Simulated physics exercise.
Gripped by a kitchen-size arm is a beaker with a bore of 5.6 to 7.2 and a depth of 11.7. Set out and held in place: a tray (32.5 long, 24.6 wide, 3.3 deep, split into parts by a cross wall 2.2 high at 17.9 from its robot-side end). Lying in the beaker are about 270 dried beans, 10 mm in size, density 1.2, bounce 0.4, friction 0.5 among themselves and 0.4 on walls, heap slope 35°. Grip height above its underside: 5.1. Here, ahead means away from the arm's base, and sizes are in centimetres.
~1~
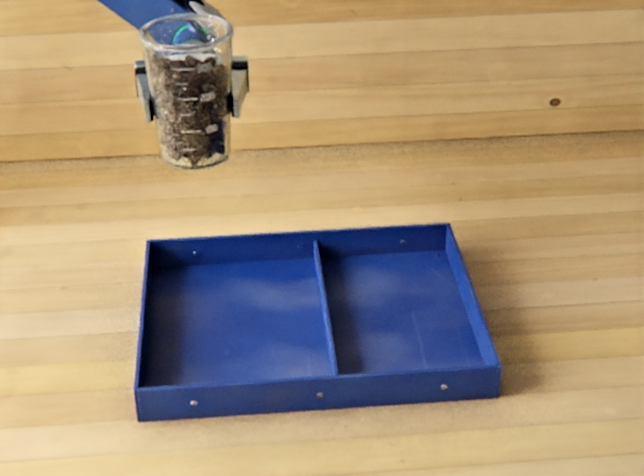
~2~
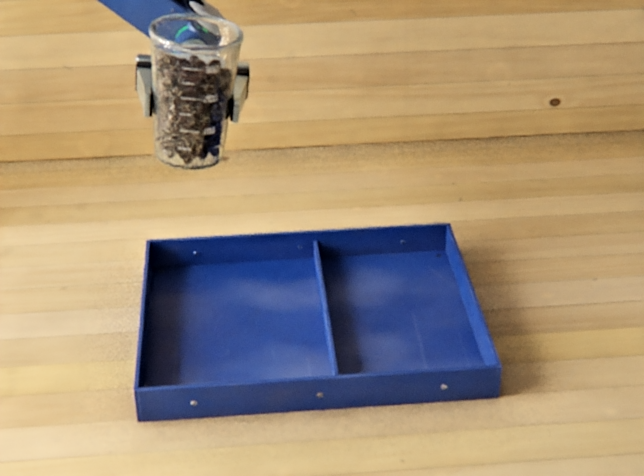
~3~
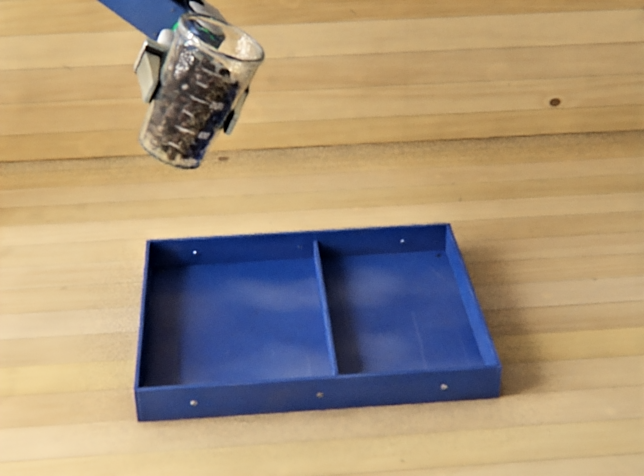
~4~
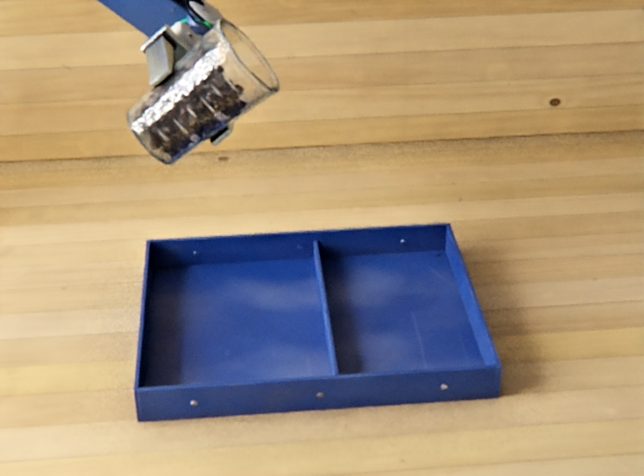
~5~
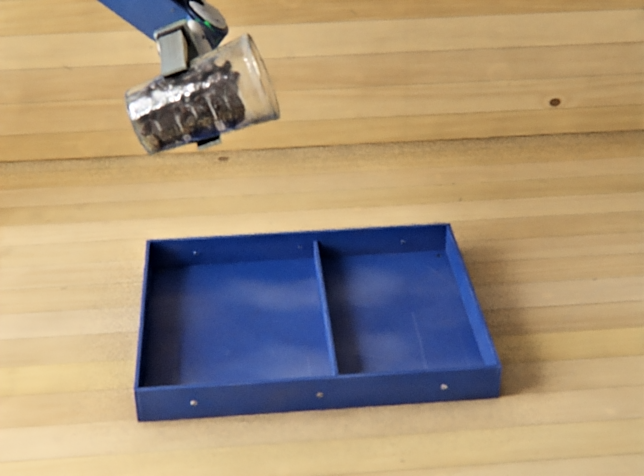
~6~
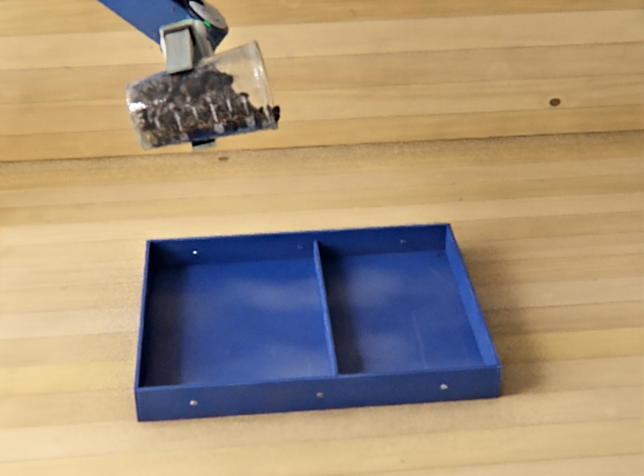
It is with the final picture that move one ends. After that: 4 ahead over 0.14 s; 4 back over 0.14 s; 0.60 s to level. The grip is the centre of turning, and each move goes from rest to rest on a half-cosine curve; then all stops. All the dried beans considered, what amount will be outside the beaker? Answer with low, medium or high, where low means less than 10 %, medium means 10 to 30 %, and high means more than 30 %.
Medium.
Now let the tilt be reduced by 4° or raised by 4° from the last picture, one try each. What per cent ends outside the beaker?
Estimates: 15 % then 25 %.
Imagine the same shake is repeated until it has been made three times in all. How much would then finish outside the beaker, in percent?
Estimate: Around 40 %.
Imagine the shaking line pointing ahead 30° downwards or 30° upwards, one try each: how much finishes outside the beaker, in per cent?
First try some 10 %, second try some 25 %.
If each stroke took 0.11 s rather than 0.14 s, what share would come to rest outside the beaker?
Estimate: Close to 30 percent.
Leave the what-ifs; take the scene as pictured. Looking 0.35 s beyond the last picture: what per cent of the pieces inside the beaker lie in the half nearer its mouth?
Estimate: Around 45 %.
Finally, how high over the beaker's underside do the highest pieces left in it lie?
Top of the fill: Near 10.0 cm.
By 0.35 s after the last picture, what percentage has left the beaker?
Share gone by then: Close to 15 %.
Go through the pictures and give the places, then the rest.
In the first frame, beaker middle at (191, 95), level; upper third of the load around (190, 75), from x 155 to 220, top at y 55; 273 in the beaker.
In the second frame, beaker middle at (192, 95), tilted 7° forward; upper third of the load around (190, 75), from x 160 to 225, top at y 55.
In the third frame, beaker middle at (195, 96), tilted 27° forward; upper third of the load around (196, 78), from x 150 to 235, top at y 50.
In the fourth frame, beaker middle at (198, 98), tilted 51° forward; upper third of the load around (203, 82), from x 140 to 240, top at y 55.
In the fifth frame, beaker middle at (200, 100), tilted 71° forward; upper third of the load around (202, 86), from x 135 to 245, top at y 65.
In the sixth frame, beaker middle at (200, 101), tilted 78° forward; upper third of the load around (191, 89), from x 135 to 275, top at y 70; 273 in the beaker.
Then, 0.35 s after the last picture, tilted 75° forward, highest piece 27 above the table; 229 in the beaker, 8 in the far-side part, 36 in flight or on a rim.
Then, 0.70 s after the last picture, tilted 15° forward, highest piece 31 above the table; 223 in the beaker, 32 in the far-side part, 18 in the robot-side part.
Then, 1.08 s after the last picture, level, highest piece 30 above the table; 223 in the beaker, 32 in the far-side part, 18 in the robot-side part.
Then, 2.13 s after the last picture, level, highest piece 30 above the table; 223 in the beaker, 32 in the far-side part, 18 in the robot-side part.
Final count, 223 in the beaker, 32 in the far-side part, 18 in the robot-side part. That is 18 % outside the beaker.
